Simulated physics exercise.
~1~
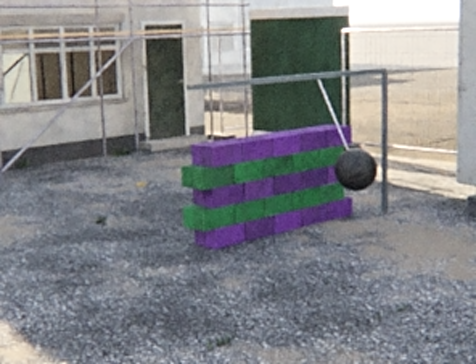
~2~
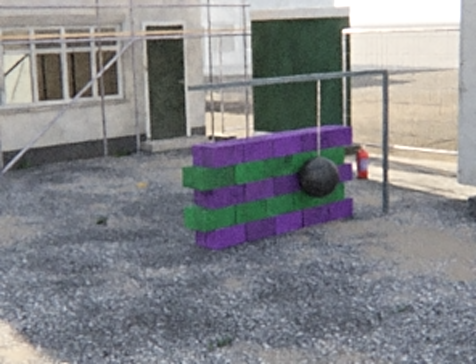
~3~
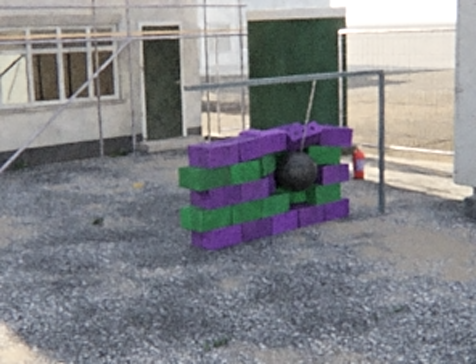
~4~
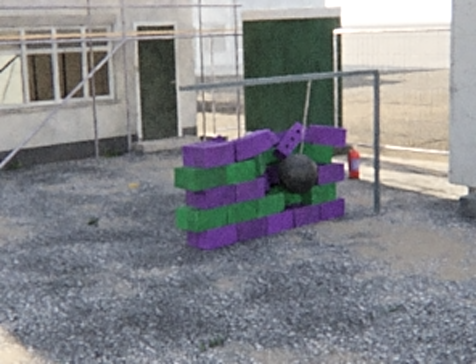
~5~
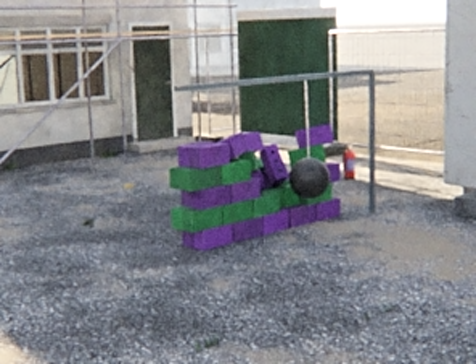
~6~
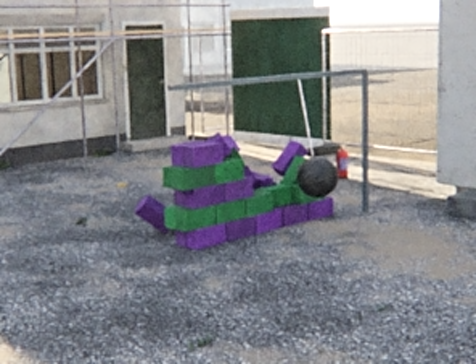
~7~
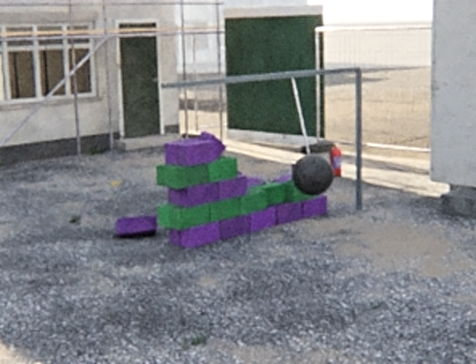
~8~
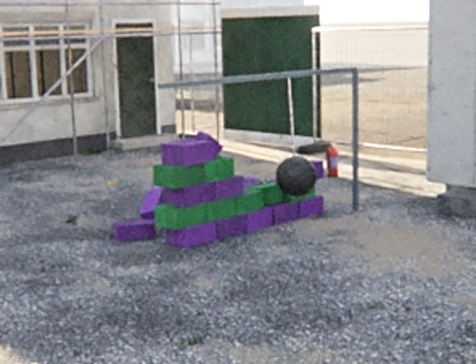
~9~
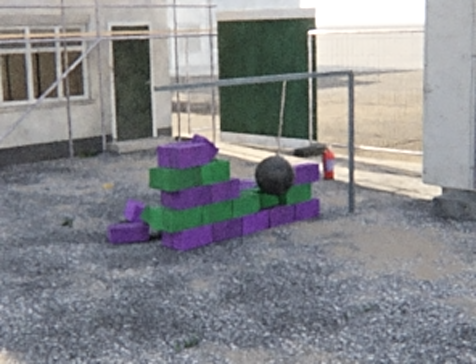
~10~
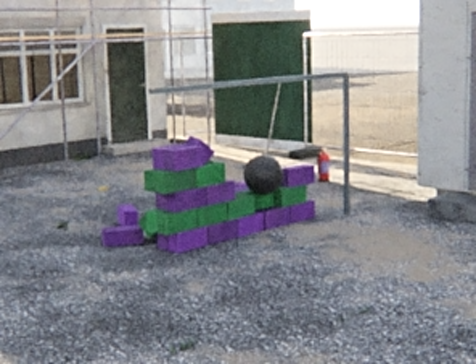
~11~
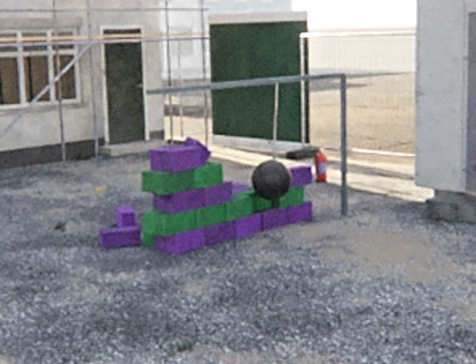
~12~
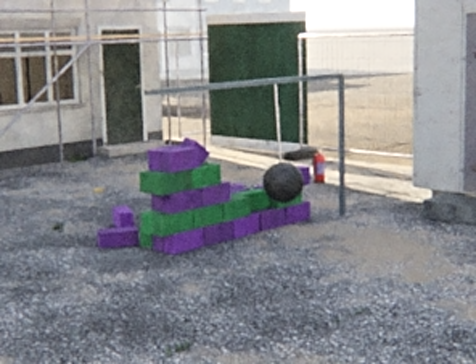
To begin with, a dark ball hangs on a line from an overhead beam beside a free wall of purple and green blocks on gravel. The ball swings left into the wall's right half, and the upper blocks there lean and break apart. As it drifts back right, blocks tumble down, and a purple one drops to the ground left of the wall. The ball then swings left again over the lowered section and starts back right. Finally it is still swinging, the left side standing tall while the right is reduced to low rows.
